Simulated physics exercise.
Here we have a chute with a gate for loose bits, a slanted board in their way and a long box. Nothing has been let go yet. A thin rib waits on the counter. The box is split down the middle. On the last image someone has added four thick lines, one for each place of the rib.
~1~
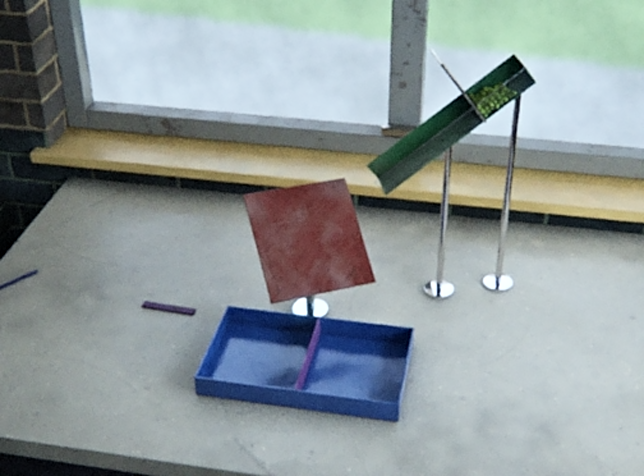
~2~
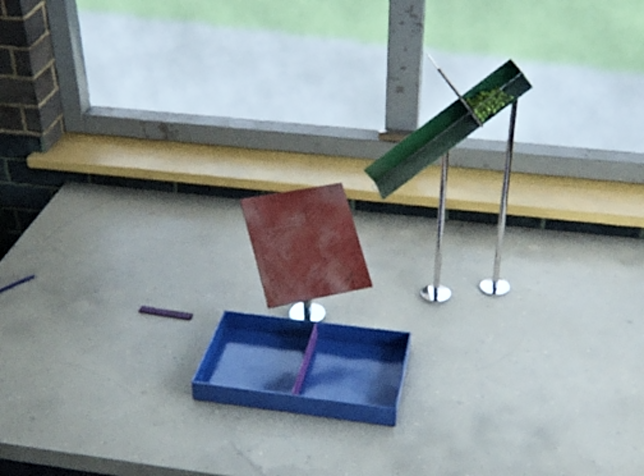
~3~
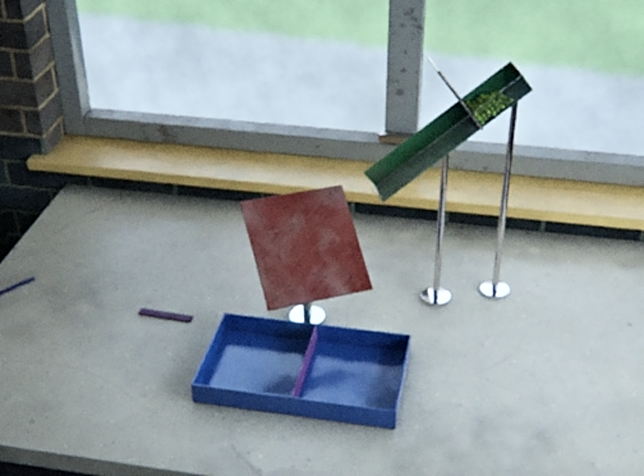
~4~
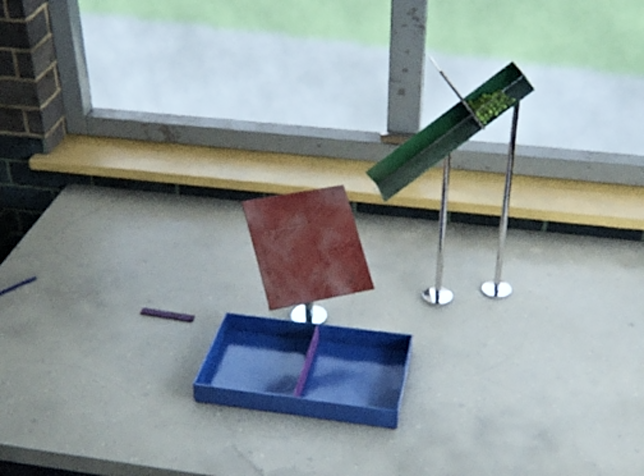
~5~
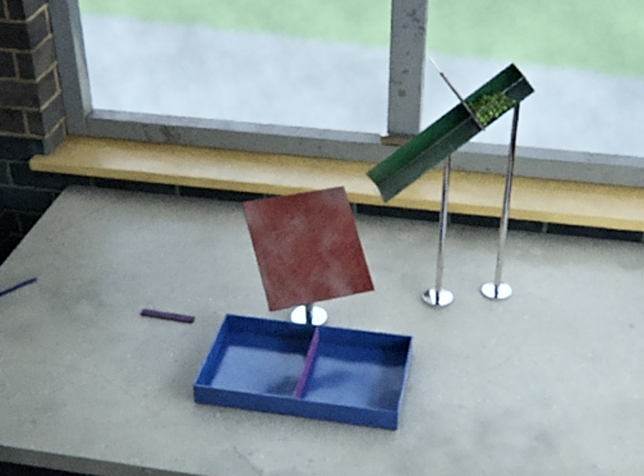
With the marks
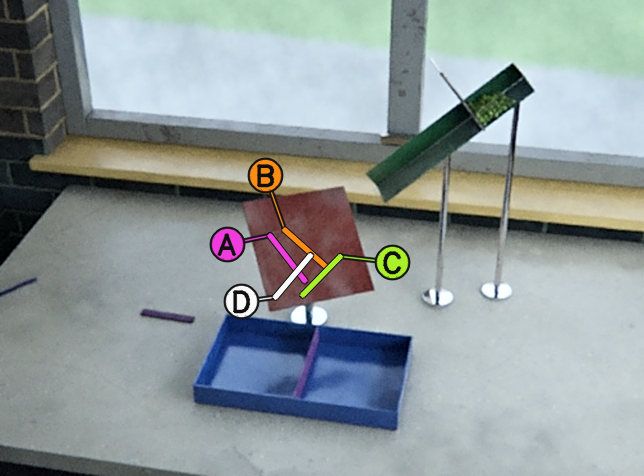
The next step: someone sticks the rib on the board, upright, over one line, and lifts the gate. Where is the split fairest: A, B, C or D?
Choose D.
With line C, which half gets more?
More lands on the left.
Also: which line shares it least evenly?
B it is.
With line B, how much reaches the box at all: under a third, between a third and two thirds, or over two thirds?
Over two thirds.
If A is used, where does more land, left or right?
More lands on the right.
On the marked copy, line A from (269, 235) to (304, 280); line B from (284, 229) to (327, 268); line C from (340, 256) to (302, 295); line D from (310, 255) to (275, 297).
For line A, of what is caught, close to a quarter in the left half, the bulk in the right.
For line B, of what is caught, only a few in the left half, all but a few in the right.
For line C, of what is caught, the bulk in the left half, a small share in the right.
For line D, of what is caught, close to half in the left half, close to half in the right.
